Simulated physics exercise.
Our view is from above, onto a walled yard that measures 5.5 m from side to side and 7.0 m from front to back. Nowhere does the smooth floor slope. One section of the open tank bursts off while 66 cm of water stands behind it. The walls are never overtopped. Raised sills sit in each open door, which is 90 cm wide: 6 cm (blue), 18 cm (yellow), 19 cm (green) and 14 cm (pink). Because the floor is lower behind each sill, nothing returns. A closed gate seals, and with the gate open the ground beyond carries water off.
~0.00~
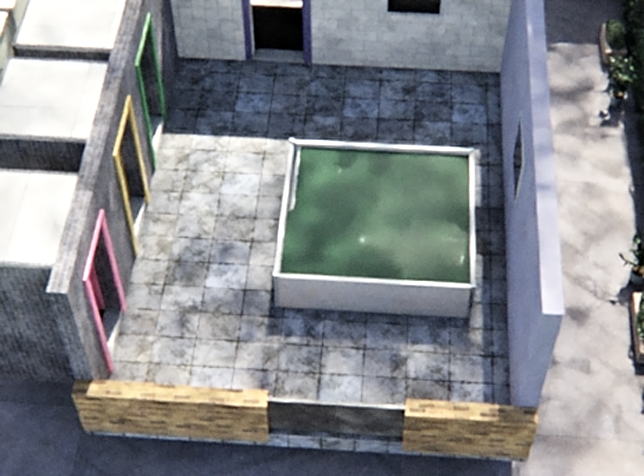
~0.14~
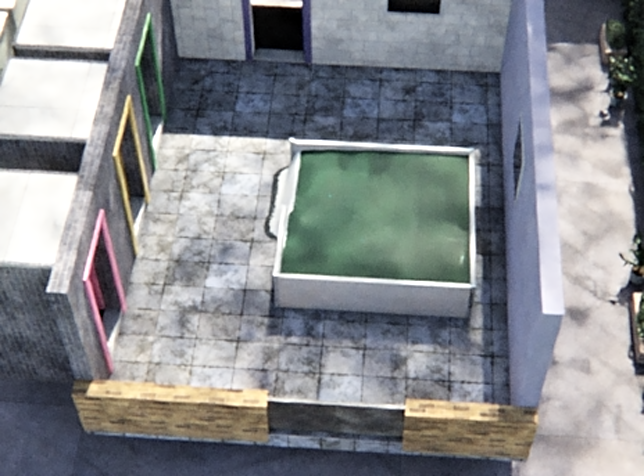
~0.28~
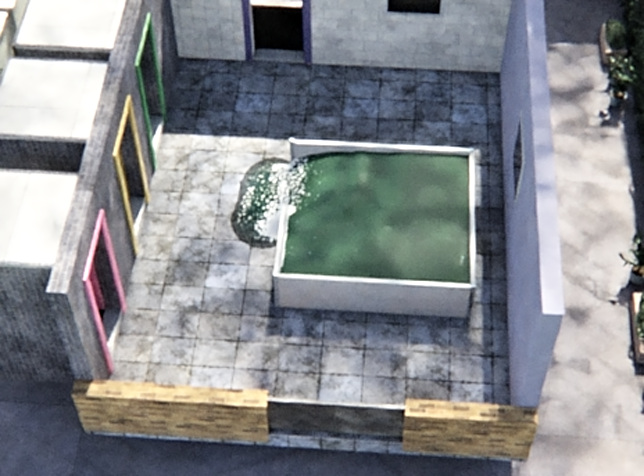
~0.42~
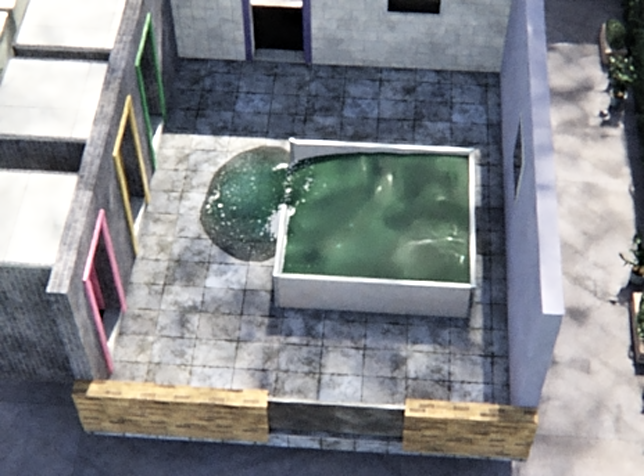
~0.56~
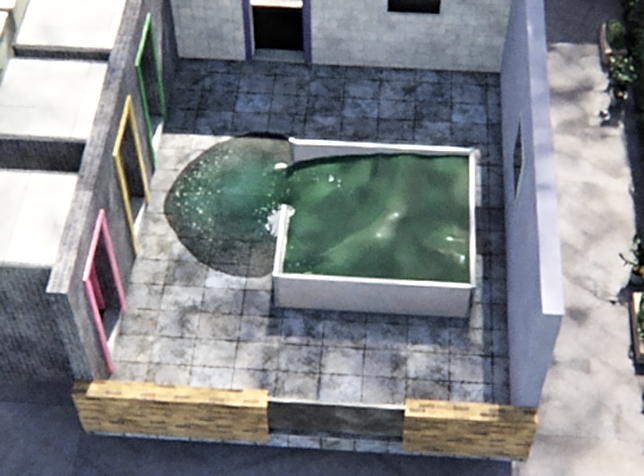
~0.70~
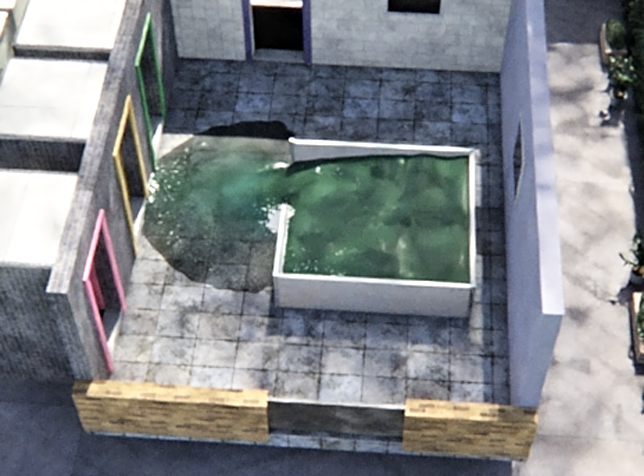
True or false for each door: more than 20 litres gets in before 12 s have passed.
Blue door true, yellow door true, green door true, pink door false.
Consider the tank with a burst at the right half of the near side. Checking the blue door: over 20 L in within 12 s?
Measured against that limit, the blue door goes beyond it.
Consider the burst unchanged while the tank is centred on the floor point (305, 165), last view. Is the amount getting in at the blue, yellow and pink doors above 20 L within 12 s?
Lab note: Vs limit, blue door limit broken; yellow door limit held; pink door limit held.
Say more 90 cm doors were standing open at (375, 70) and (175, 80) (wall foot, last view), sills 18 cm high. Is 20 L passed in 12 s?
In turn: Under, above.
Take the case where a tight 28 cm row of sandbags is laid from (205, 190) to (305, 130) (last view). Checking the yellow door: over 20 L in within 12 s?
At yellow, compared with that limit: Limit exceeded.
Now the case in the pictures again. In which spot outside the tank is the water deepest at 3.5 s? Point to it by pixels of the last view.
At about (179, 61).
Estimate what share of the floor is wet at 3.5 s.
Roughly 55 percent.
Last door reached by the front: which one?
Last: Blue.
After 1.4 s water covers 25 % of the floor and is deepest (38 cm) near (151, 187); blue door not reached, yellow door 32 cm at the sill, 23 L in, green door 32 cm at the sill, 5 L in, pink door not reached.
After 2.2 s water covers 35 % of the floor and is deepest (50 cm) near (179, 61); blue door not reached, yellow door 35 cm at the sill, 81 L in, green door 34 cm at the sill, 55 L in, pink door 7 cm at the sill, 0 L in.
After 3.5 s water covers 55 % of the floor and is deepest (36 cm) near (179, 61); blue door 12 cm at the sill, 6 L in, yellow door 27 cm at the sill, 169 L in, green door 27 cm at the sill, 123 L in, pink door 8 cm at the sill, 0 L in.
After 7.0 s water covers 95 % of the floor and is deepest (20 cm) near (176, 75); blue door 12 cm at the sill, 74 L in, yellow door 15 cm at the sill, 203 L in, green door 16 cm at the sill, 144 L in, pink door 9 cm at the sill, 0 L in.
After 12.0 s water covers 100 % of the floor and is deepest (16 cm) near (488, 432); blue door 9 cm at the sill, 121 L in, yellow door 10 cm at the sill, 203 L in, green door 12 cm at the sill, 144 L in, pink door 7 cm at the sill, 0 L in.
